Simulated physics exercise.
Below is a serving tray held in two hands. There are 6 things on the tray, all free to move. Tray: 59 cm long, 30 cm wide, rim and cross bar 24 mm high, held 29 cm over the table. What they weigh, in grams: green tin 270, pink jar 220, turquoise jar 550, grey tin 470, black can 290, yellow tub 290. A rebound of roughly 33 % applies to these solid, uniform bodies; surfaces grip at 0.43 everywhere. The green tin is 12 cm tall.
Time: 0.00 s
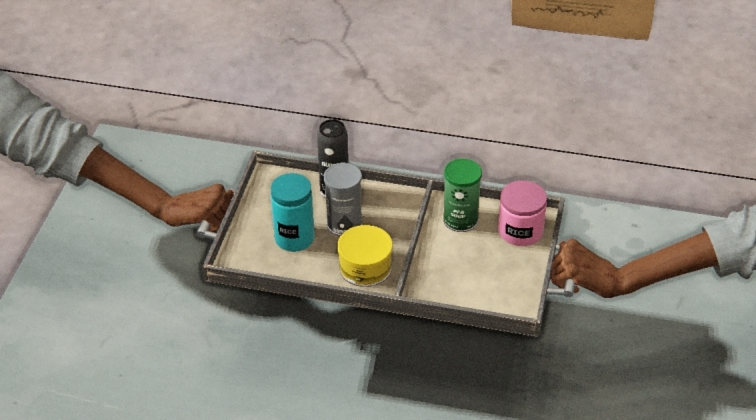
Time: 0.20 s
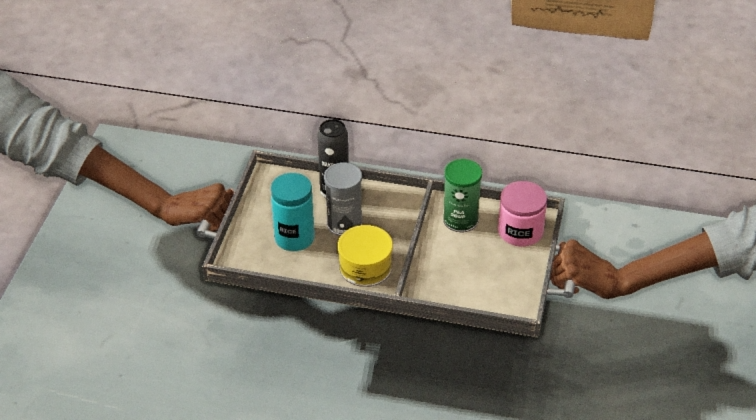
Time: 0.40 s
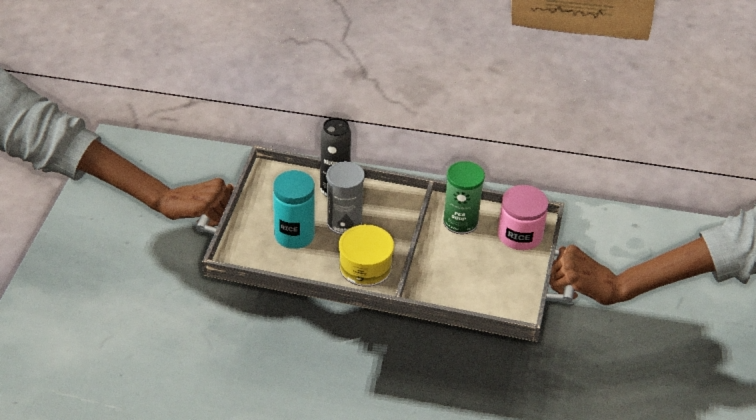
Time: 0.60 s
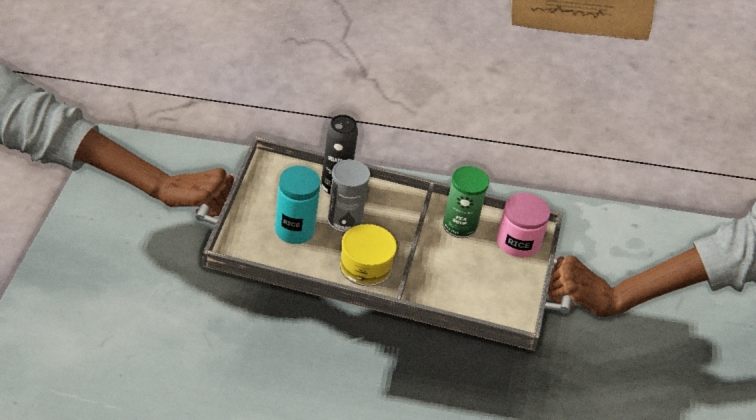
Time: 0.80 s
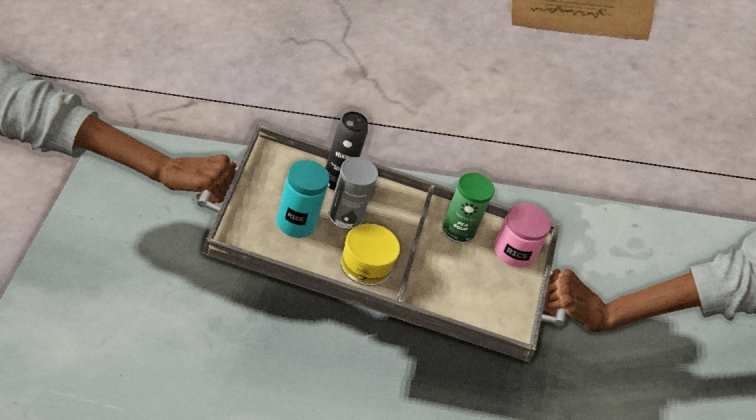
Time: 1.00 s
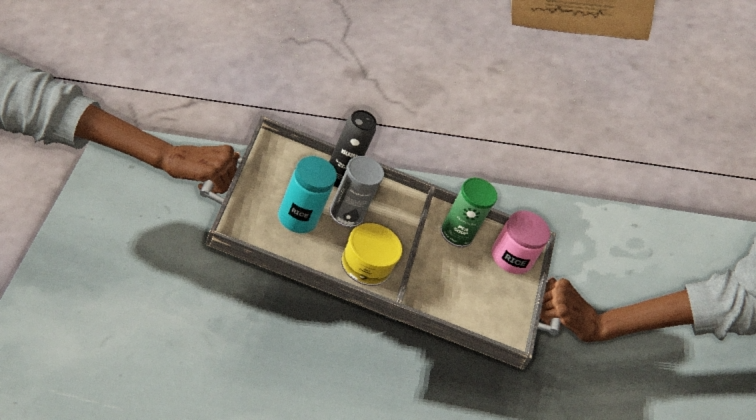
Above a table, two hands hold a tray of six containers and tilt it right edge down.
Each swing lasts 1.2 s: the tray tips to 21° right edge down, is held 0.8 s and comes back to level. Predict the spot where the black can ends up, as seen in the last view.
It finishes at about (404, 180).
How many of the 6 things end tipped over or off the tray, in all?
Total: 1.
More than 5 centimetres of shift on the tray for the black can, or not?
Outcome for the black can: Displaced.
After 1.40 s, tilt 21°, right edge down; black can tipped 53° from how it sat near (391, 170).
After 1.50 s, tilt 21°, right edge down; black can on its side near (408, 188).
After 2.40 s, tilt 18°, right edge down; black can on its side near (411, 184); green tin slid 4 cm.
After 2.90 s, tilt 5°, right edge down; black can on its side near (406, 181); green tin slid 4 cm.
At rest (3.8 s), tipped over on the tray, black can; the other 5 in place, give or take 5 cm. Seen from the same camera at the end, black can near (404, 180).
